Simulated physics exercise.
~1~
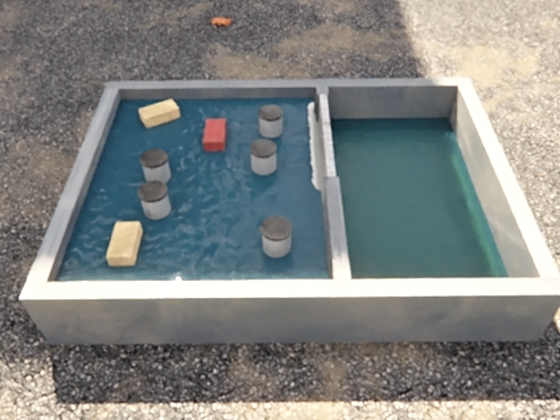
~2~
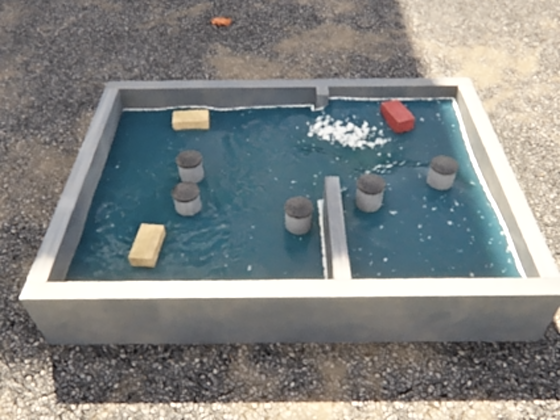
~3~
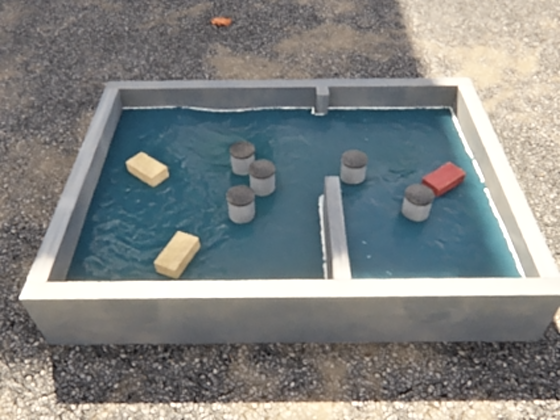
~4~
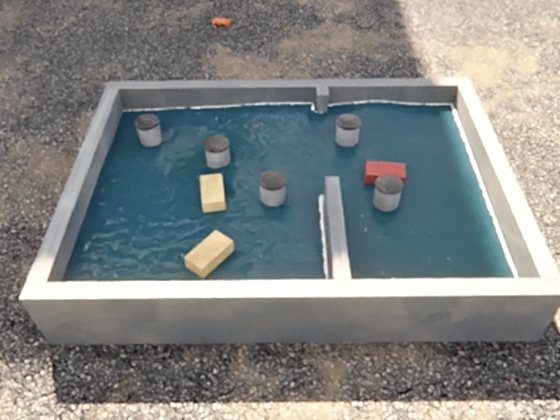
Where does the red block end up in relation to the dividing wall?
It gets past the dividing wall and ends up floating on the right side, close beside one of the pails.
